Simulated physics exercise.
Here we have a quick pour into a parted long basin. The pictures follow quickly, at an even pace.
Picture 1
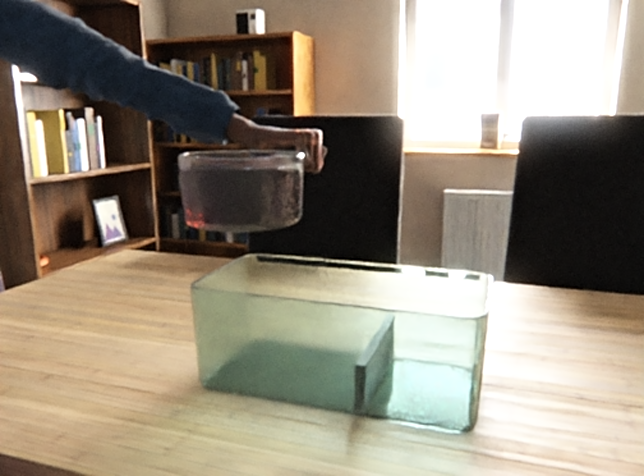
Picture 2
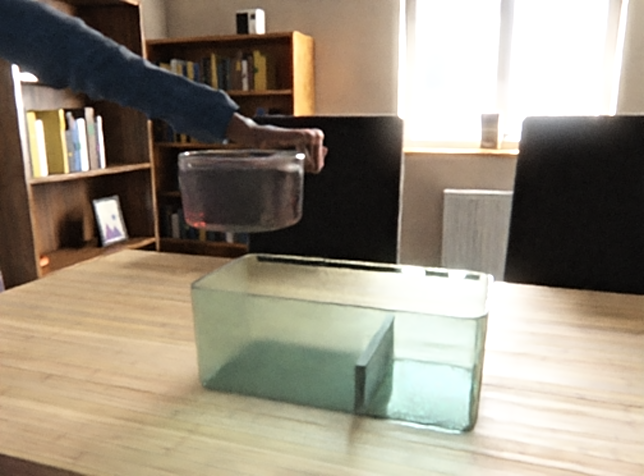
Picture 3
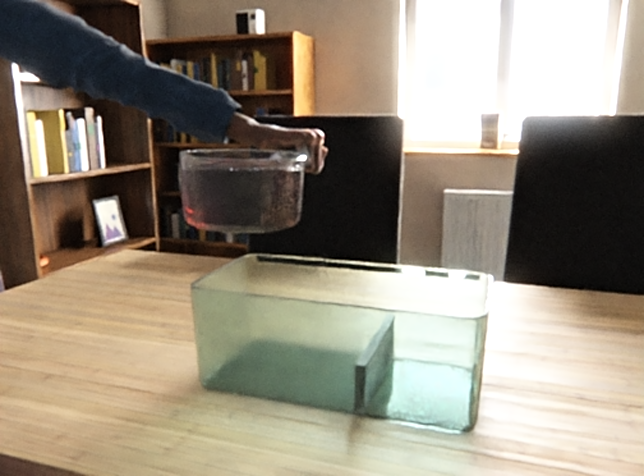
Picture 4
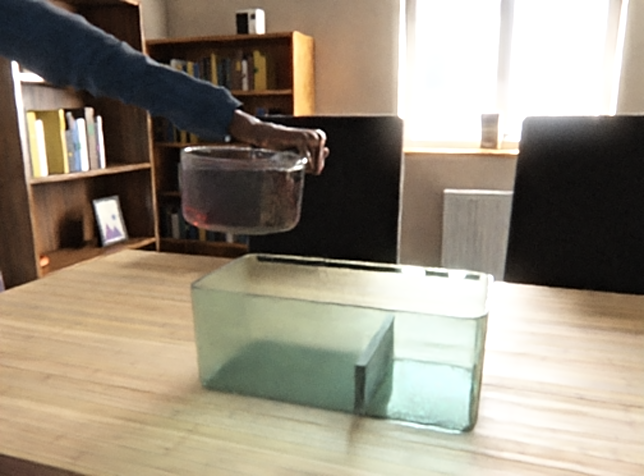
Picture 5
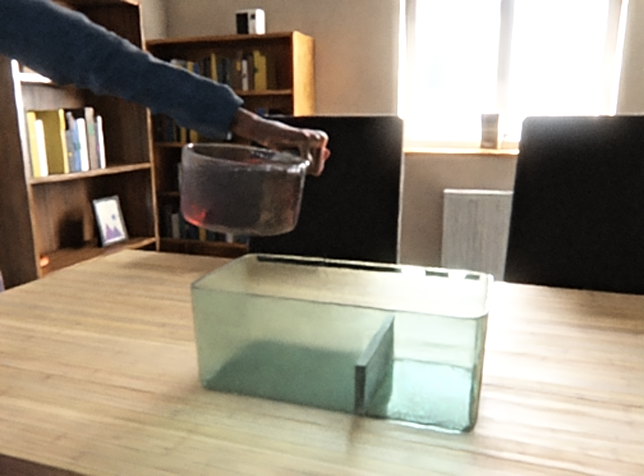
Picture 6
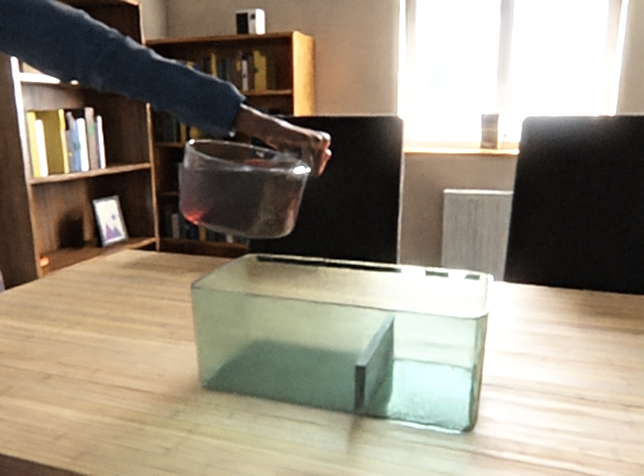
An arm in a blue sleeve held a clear container above a long, divided glass basin on a wooden table, keeping it almost level at first, then slowly tilted it slightly down to the right.
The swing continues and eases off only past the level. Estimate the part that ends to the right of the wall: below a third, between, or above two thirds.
The share right of the wall is under a third.
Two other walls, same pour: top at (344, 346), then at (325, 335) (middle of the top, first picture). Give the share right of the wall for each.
Roughly 60 per cent, and 75 per cent.
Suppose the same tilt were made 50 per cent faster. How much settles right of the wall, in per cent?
Roughly 5 in a hundred.
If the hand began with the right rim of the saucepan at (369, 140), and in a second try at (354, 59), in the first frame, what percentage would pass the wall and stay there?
About 90 and 85 per cent.
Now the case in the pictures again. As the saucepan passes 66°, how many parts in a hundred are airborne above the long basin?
Close to 25 per cent.
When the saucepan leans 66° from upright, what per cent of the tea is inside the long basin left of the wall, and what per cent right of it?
Left about 15, right about 0.
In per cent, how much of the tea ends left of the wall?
It comes to 90 per cent or so.
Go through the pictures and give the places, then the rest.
The first picture shows tilt 0°; pouring edge (298, 158); surface from (194, 164) to (298, 167); the long basin's rim runs from (221, 270) to (489, 296); the wall's top is at (377, 339).
The second picture shows tilt 1°; pouring edge (298, 158); surface from (194, 164) to (299, 167).
The third picture shows tilt 2°; pouring edge (299, 160); surface from (195, 163) to (299, 167).
The fourth picture shows tilt 5°; pouring edge (300, 163); surface from (195, 163) to (300, 168).
The fifth picture shows tilt 9°; pouring edge (302, 167); surface from (196, 163) to (302, 169).
The sixth picture shows tilt 13°; pouring edge (303, 173); surface from (197, 165) to (304, 170).
A moment on, the saucepan is tipped part way and 57 per cent is still to pour, 17 is left of the wall and 1 right of it.
Next, the saucepan is tipped on its side and 13 per cent is still to pour, 74 is left of the wall and 7 right of it.
Then the saucepan is tipped right over and 1 per cent is still to pour, 90 is left of the wall and 8 right of it.
Later the saucepan is tipped right over and 0 per cent is still to pour, 92 is left of the wall and 8 right of it.
At rest 92 per cent lies left of the wall, 8 right of it and 1 outside.
